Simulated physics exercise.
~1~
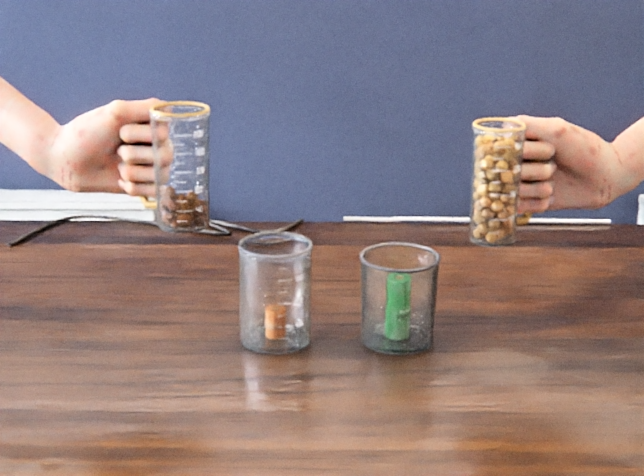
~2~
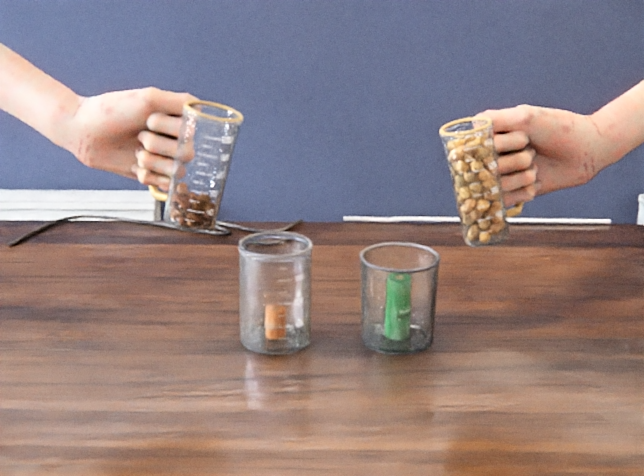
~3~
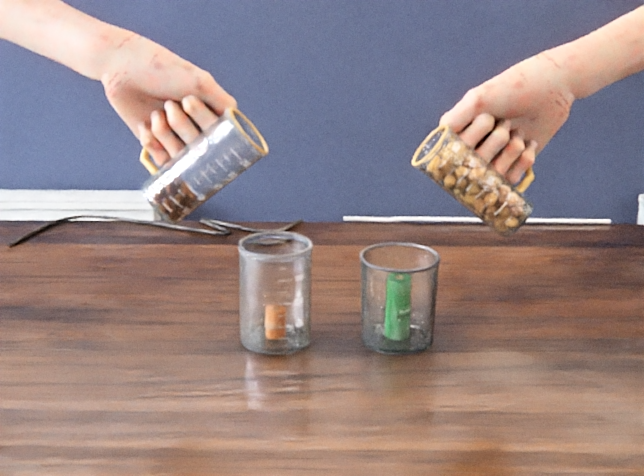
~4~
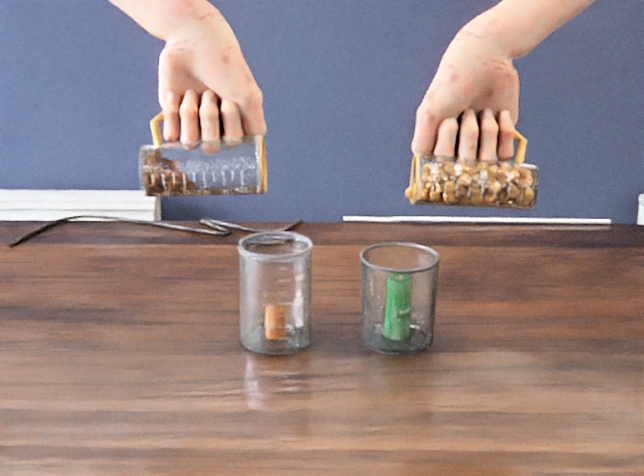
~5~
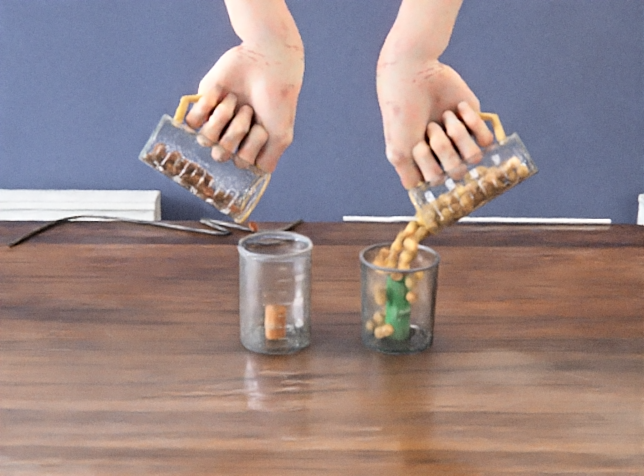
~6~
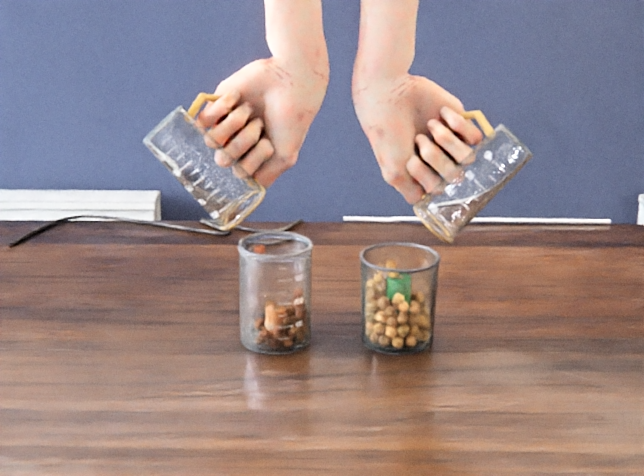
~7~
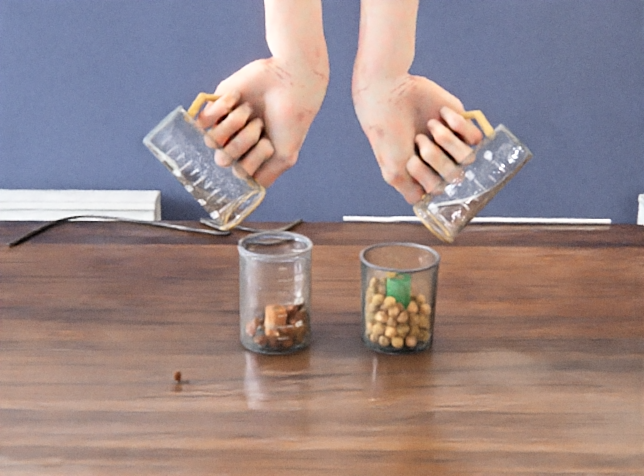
Two hands tipped glass cups over two clear containers, pouring tan, nut-like pieces around a green object on the right and brown bits around an orange one on the left; both objects still showed, and one brown piece lay on the table.
